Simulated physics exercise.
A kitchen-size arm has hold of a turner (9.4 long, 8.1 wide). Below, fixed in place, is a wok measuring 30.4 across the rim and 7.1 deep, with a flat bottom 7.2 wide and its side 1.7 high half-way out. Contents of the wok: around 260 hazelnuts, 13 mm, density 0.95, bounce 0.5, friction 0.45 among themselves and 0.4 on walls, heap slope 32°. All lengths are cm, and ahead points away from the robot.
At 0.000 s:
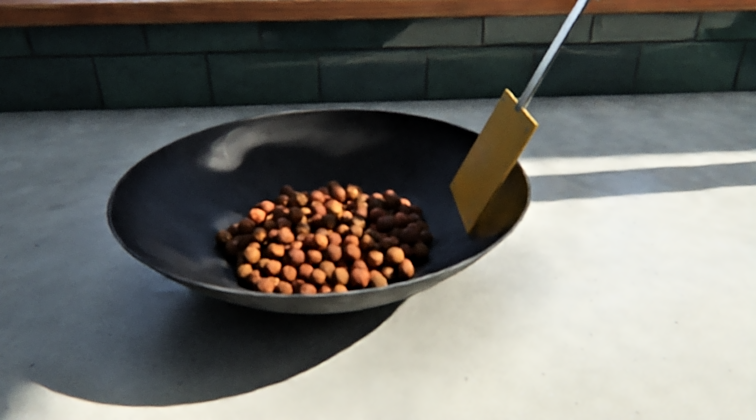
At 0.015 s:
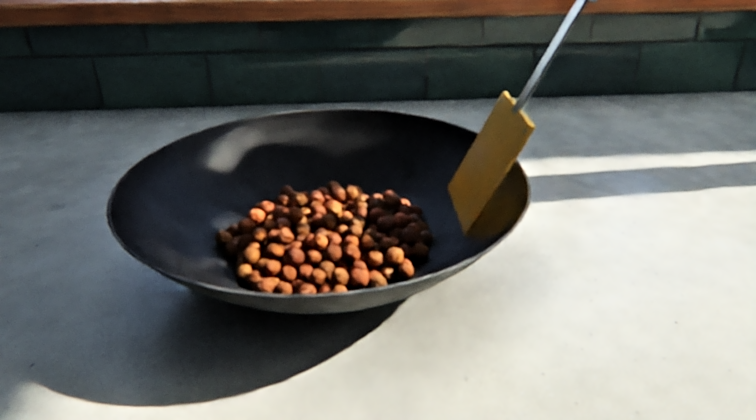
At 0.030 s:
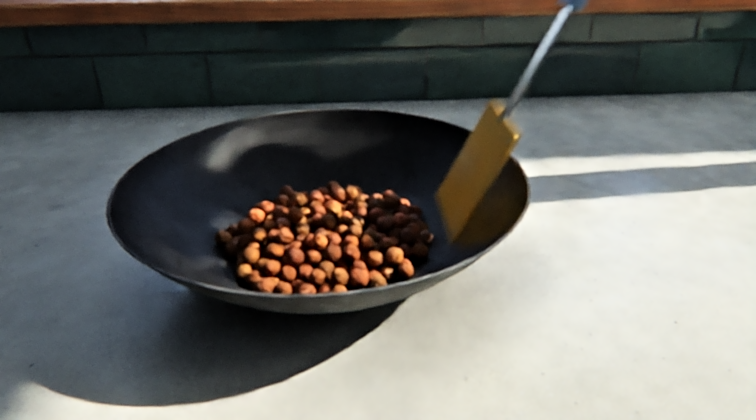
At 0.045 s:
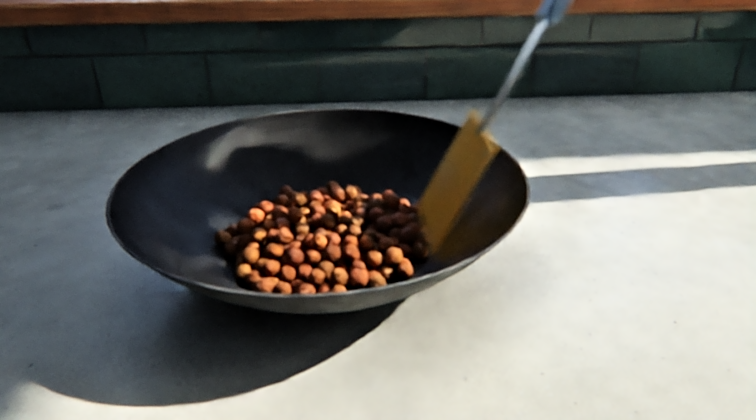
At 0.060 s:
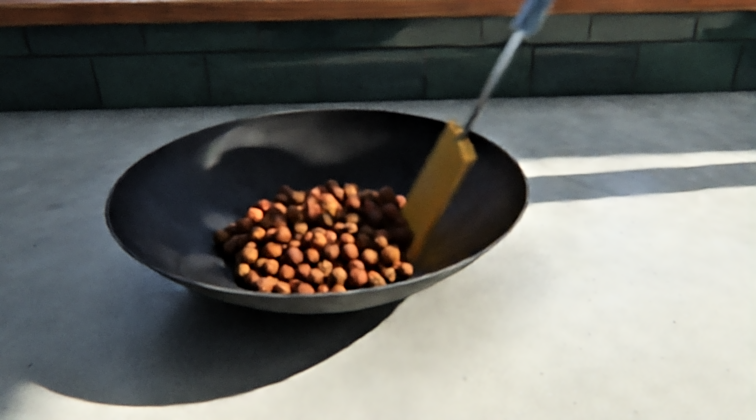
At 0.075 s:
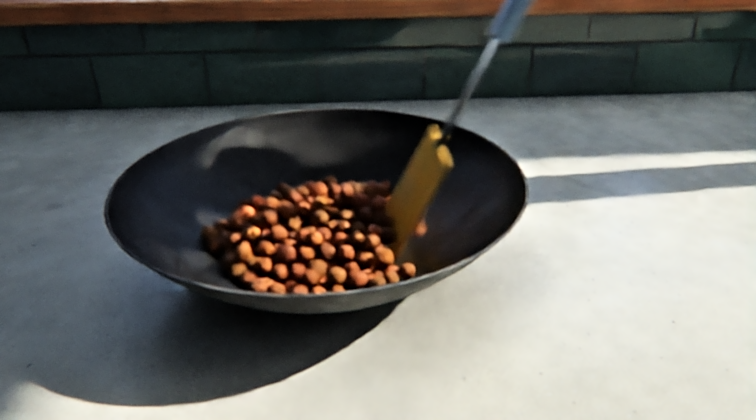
A yellow turner with a metal handle rests inside the right side of a black wok holding a heap of brown hazelnuts on a pale counter. It then slides left and down to the heap's right edge and pushes into the nuts, shifting some of them slightly leftward.
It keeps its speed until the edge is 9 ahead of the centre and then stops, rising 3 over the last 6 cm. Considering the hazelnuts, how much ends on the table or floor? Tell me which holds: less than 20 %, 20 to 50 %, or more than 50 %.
20 to 50 % holds.
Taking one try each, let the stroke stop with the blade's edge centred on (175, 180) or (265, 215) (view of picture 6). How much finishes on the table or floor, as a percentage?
First try roughly 35 percent, second roughly 0 percent.
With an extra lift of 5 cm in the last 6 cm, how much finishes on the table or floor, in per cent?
Some 20 in a hundred.
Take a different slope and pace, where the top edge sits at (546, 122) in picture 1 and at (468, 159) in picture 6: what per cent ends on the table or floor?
My guess would be close to 30 per cent.
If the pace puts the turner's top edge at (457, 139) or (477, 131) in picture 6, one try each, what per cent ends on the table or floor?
Close to 15 per cent in the first try and close to 5 per cent in the second.
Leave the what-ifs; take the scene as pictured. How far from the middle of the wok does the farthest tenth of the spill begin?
That's near 60 cm.
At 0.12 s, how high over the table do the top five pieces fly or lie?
I'd say close to 6 cm on average.
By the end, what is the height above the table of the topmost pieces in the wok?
5.0 cm.
After 0.12 s, sloping 64°, highest piece 7 above the table; 255 in the wok.
After 0.17 s, sloping 64°, highest piece 8 above the table; 255 in the wok.
After 0.39 s, sloping 64°, highest piece 17 above the table; 178 in the wok, 24 on the table or floor, 53 on the blade or in flight.
After 1.44 s, sloping 64°, highest piece 5 above the table; 178 in the wok, 77 on the table or floor.
At rest, 178 in the wok, 77 on the table or floor. That is 30 % on the table or floor.
